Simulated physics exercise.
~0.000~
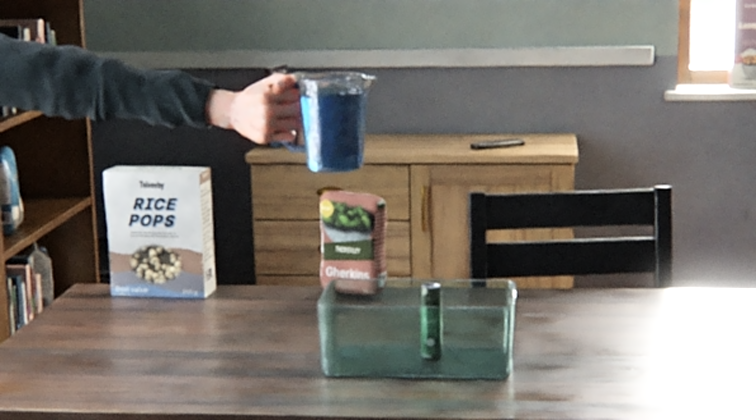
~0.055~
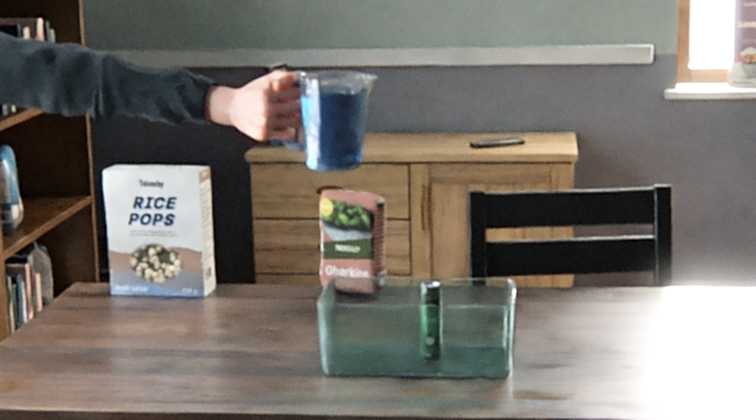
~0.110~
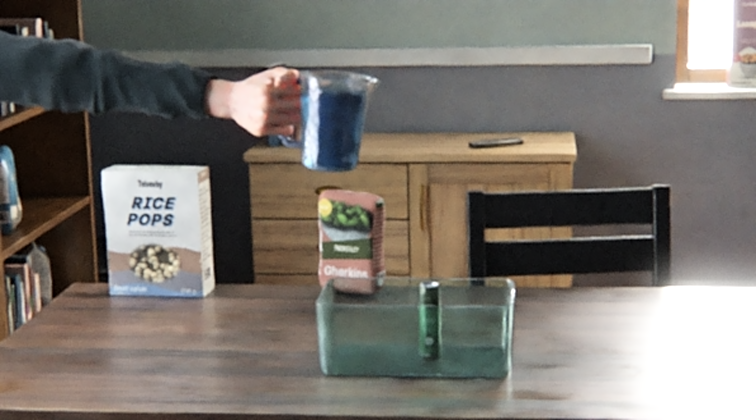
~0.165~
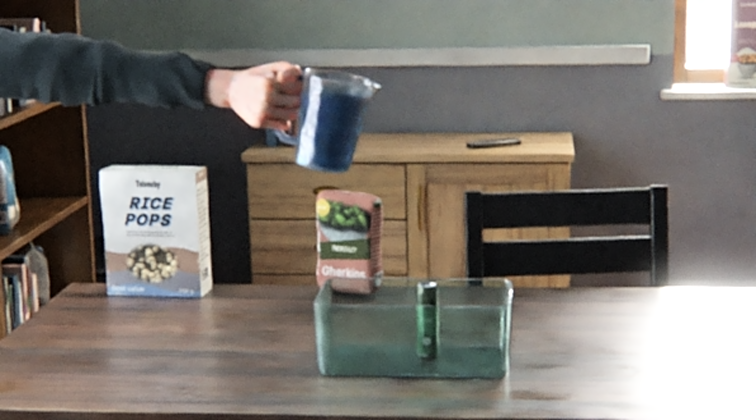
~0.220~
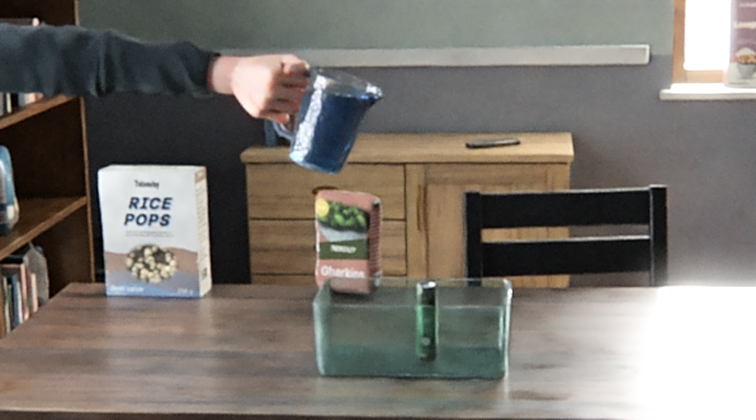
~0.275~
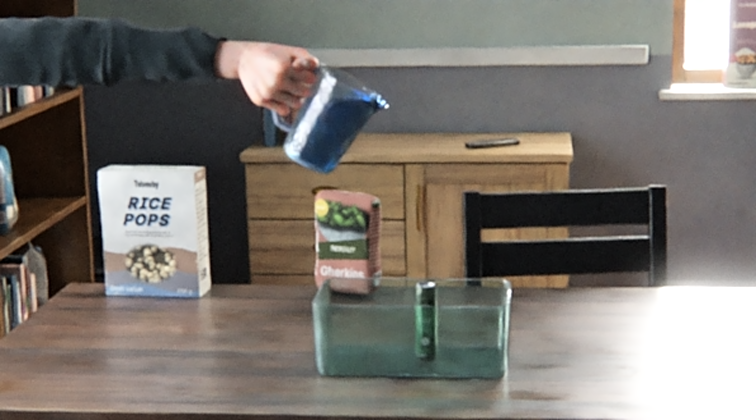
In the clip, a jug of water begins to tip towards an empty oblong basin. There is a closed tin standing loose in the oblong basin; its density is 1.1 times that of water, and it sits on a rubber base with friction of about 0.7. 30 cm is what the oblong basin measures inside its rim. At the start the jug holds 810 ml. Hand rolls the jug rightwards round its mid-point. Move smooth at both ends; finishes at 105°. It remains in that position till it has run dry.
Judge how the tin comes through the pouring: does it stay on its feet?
Yes.
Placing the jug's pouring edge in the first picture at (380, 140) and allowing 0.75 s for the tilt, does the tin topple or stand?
After that, the tin overturns.
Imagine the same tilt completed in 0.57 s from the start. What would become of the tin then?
In that case the tin stays vertical.
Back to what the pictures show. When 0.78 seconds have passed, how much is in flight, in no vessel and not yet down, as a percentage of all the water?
Something like 38 per cent is in the air then.
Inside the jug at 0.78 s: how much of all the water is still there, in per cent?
Around 18 in a hundred is still there.
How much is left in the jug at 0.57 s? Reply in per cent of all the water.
64 %.
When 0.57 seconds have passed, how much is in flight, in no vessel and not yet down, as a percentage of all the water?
Around 32 in a hundred.
By 0.57 s the tilt is 90° and 64 per cent is still to pour; the tin stands where it began.
By 0.78 s the tilt is 105° and 19 per cent is still to pour; the tin stands where it began.
By 1.01 s the tilt is 105° and 2 per cent is still to pour; the tin stands where it began.
By 1.25 s the tilt is 105° and 0 per cent is still to pour; the tin stands where it began.
At rest the tin stands where it began.
